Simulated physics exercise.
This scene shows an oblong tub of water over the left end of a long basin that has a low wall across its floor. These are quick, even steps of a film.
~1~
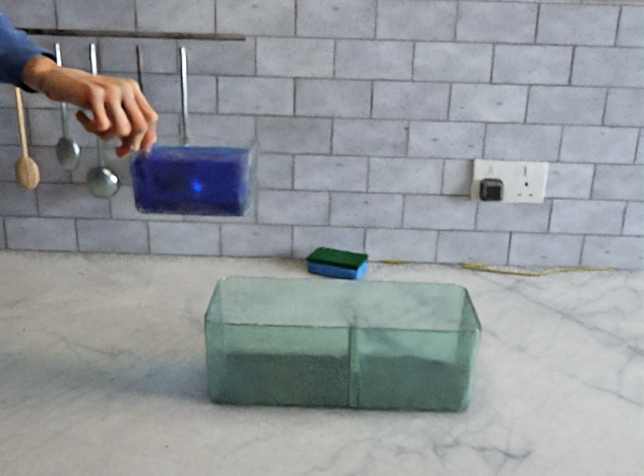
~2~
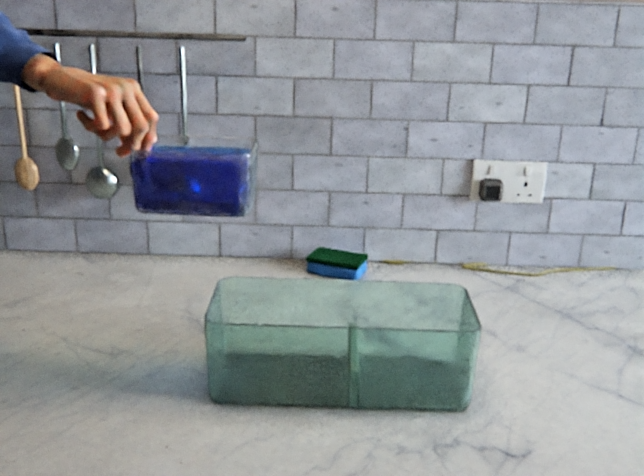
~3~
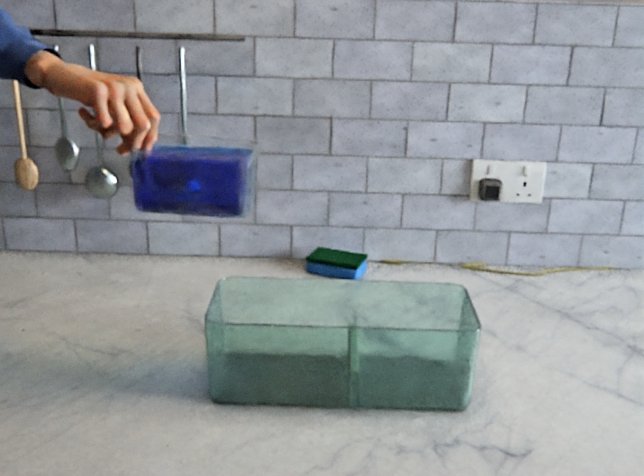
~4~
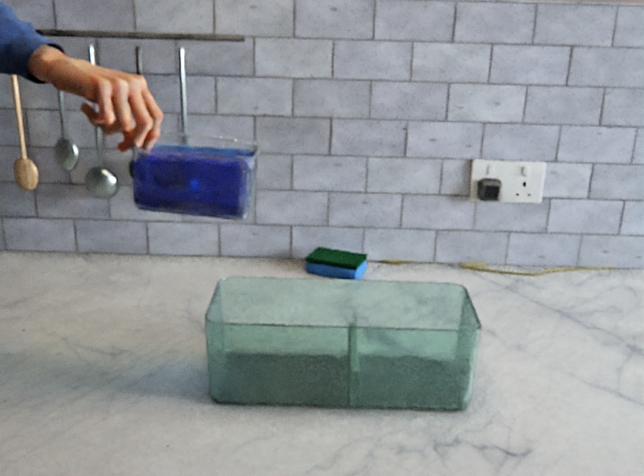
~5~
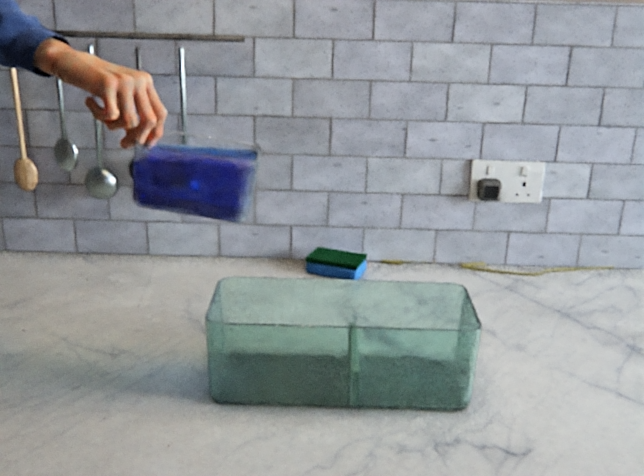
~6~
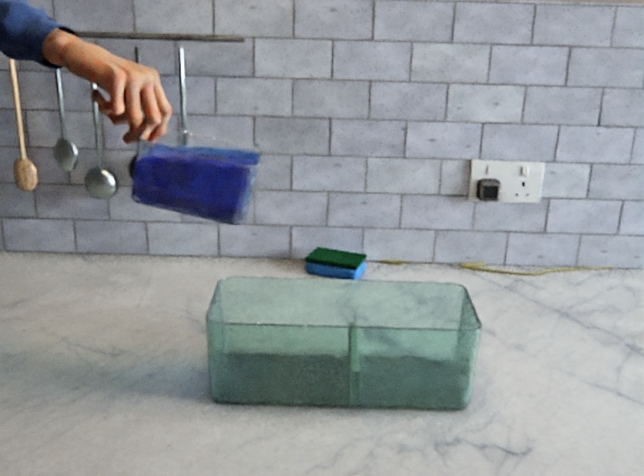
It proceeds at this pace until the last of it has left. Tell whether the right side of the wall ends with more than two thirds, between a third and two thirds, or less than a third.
The right side ends with less than a third.
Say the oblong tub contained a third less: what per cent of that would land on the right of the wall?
5 %.
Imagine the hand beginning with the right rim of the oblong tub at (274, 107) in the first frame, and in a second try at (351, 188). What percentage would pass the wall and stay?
First try: 40 percent; second try: 80 percent.
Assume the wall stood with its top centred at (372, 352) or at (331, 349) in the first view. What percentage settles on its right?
My guess is some 10 percent the first time and some 30 percent the second.
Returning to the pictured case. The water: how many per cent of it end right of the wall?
Share approx. 5 %.
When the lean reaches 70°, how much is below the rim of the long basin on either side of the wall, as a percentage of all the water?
The left part holds 15 percent and the right part 0 percent.
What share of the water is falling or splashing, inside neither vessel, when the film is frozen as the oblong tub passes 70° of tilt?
It's close to 40 percent.
A moment on, the oblong tub is tipped part way and 47 per cent is still to pour, 14 is left of the wall and 0 right of it.
Next, the oblong tub is tipped right over and 8 per cent is still to pour, 81 is left of the wall and 1 right of it.
Then the oblong tub is tipped right over and 0 per cent is still to pour, 93 is left of the wall and 3 right of it.
Later the oblong tub is tipped right over and 0 per cent is still to pour, 93 is left of the wall and 4 right of it.
Finally, 93 per cent lies left of the wall, 4 right of it and 3 outside.
